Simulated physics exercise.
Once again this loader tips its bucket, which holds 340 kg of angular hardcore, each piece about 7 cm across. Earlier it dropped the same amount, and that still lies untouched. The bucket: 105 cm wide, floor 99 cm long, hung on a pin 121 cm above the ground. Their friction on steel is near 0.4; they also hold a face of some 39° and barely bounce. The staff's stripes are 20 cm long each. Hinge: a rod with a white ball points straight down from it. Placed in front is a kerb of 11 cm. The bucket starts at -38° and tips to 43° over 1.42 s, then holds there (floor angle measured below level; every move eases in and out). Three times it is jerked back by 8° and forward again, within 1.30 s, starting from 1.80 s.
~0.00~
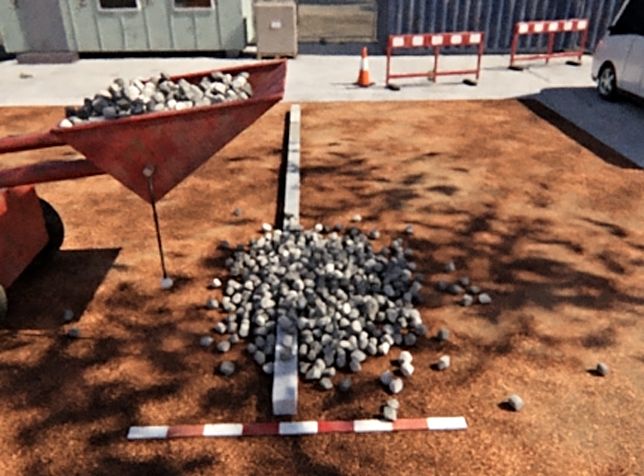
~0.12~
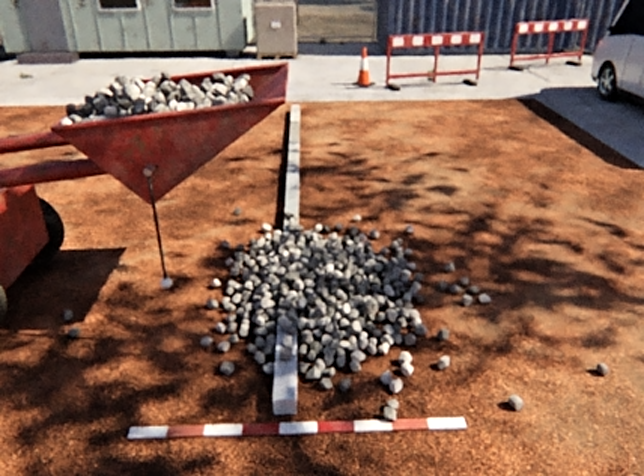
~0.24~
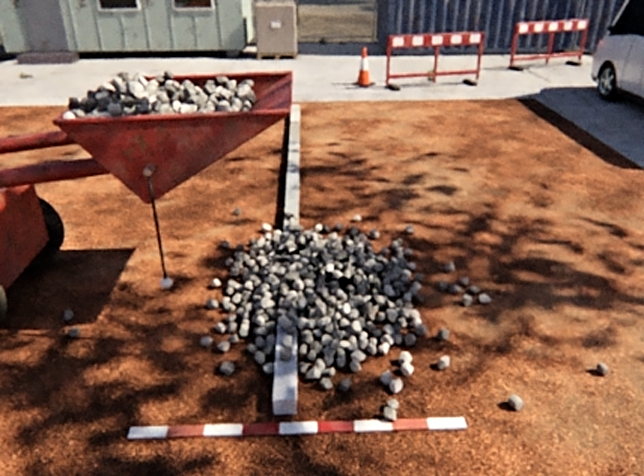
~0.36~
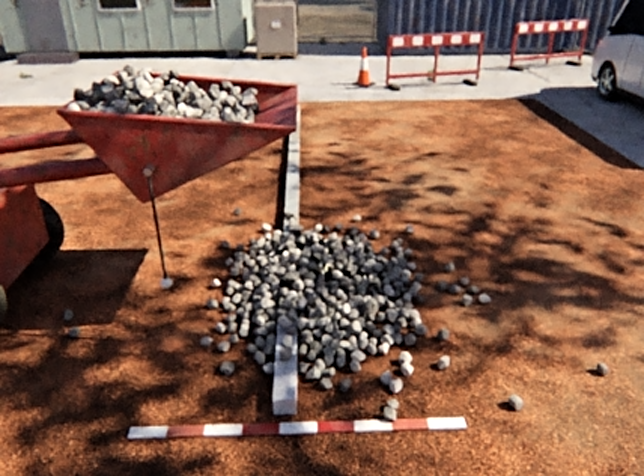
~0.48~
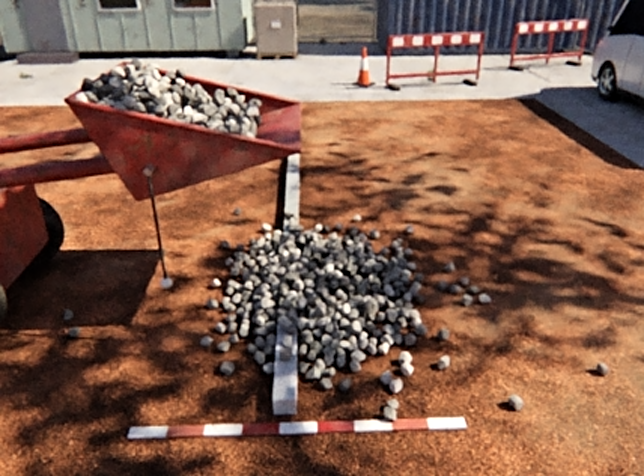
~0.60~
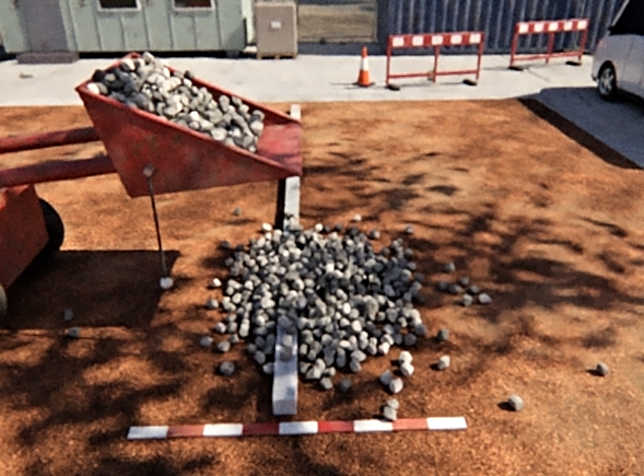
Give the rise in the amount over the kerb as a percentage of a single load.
69 %.
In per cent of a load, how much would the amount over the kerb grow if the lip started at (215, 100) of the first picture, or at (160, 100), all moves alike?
The first would add some 10 per cent and the second some 0 per cent.
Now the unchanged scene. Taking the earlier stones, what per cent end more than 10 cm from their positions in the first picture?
I'd put it at about 5 per cent.
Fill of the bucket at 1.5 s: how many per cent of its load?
I'd say about 55 per cent.
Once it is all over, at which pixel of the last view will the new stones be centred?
Middle: Approx. (317, 270) px.
After 1.1 s the floor is at 30°; in per cent of one load, 100 in the bucket, 32 on this side of the kerb, 68 over the kerb; the foremost stones are at (485, 307).
After 1.5 s the floor is at 43°; in per cent of one load, 55 in the bucket, 66 on this side of the kerb, 79 over the kerb; the foremost stones are at (485, 307).
After 3.5 s the floor is at 43°; in per cent of one load, 0 in the bucket, 63 on this side of the kerb, 137 over the kerb; the foremost stones are at (491, 302).
After 6.1 s the floor is at 43°; in per cent of one load, 0 in the bucket, 63 on this side of the kerb, 137 over the kerb; the foremost stones are at (491, 302). Net gain over the kerb, 69.
